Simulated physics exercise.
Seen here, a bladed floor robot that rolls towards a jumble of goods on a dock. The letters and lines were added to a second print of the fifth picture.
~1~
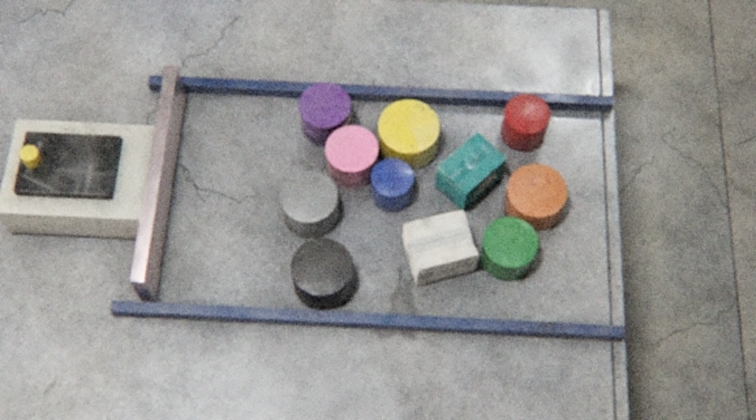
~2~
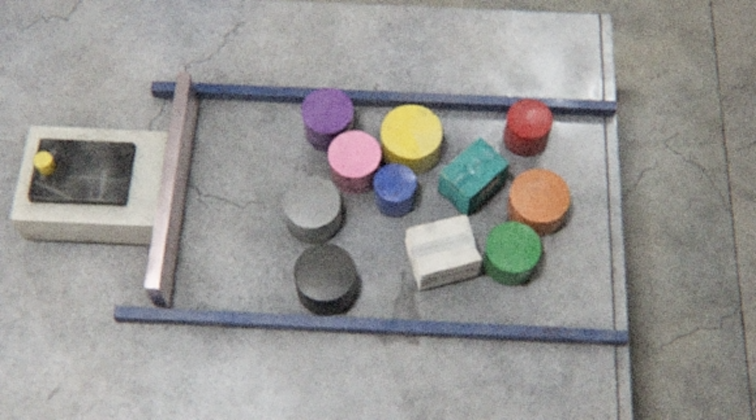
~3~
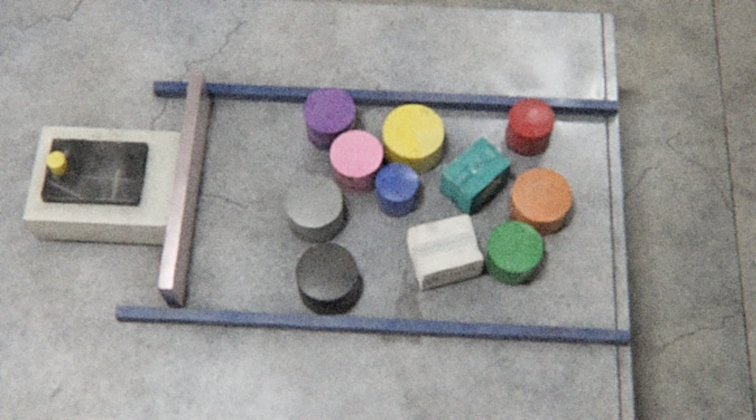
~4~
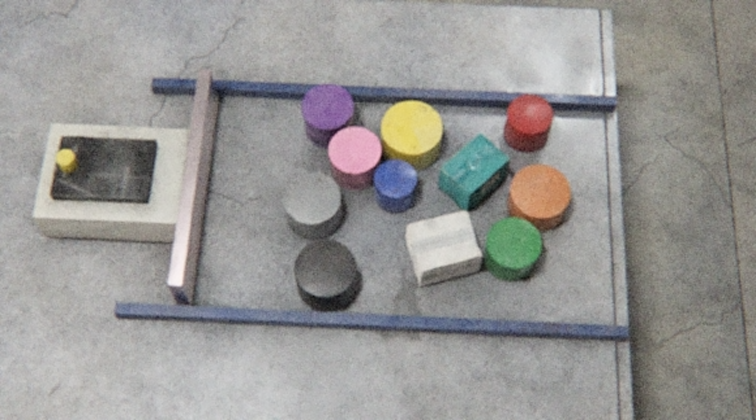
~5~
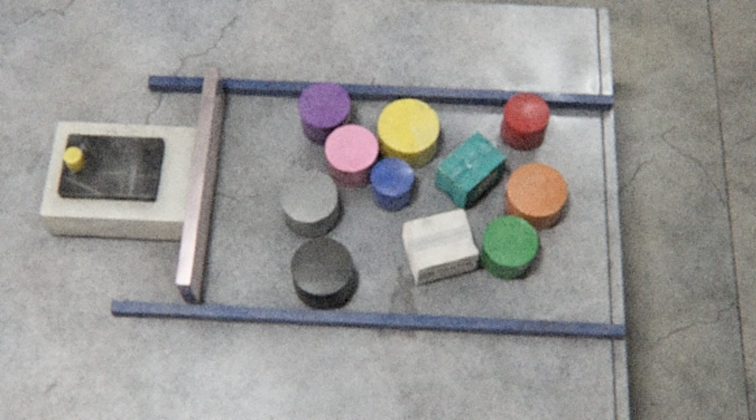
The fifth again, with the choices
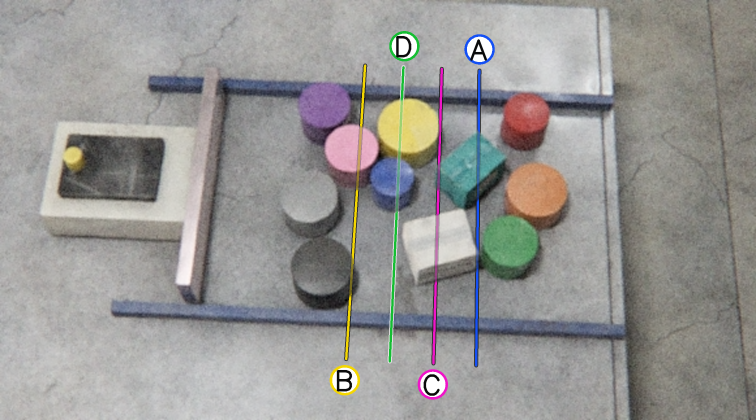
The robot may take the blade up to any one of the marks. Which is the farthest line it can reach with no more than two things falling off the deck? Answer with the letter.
It can go as far as A.
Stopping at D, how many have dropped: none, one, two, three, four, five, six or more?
By then, none.
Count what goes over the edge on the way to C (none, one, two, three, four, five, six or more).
In all, none.
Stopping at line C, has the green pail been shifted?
Yes.
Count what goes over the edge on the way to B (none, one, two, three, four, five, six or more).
In all, none.
On the marked copy, A at (478, 208); B at (356, 203); C at (438, 207); D at (397, 205).
With A. Early on, robot (219, 171); purple pail (341, 113); black canister (332, 275).
Further on, robot (319, 176); orange canister (567, 199); green pail (545, 245).
At the end, robot (396, 179); orange canister over the edge; green pail (619, 244); one fallen.
As for the rest, B is within the limit but short; C is within the limit but short; D is within the limit but short.
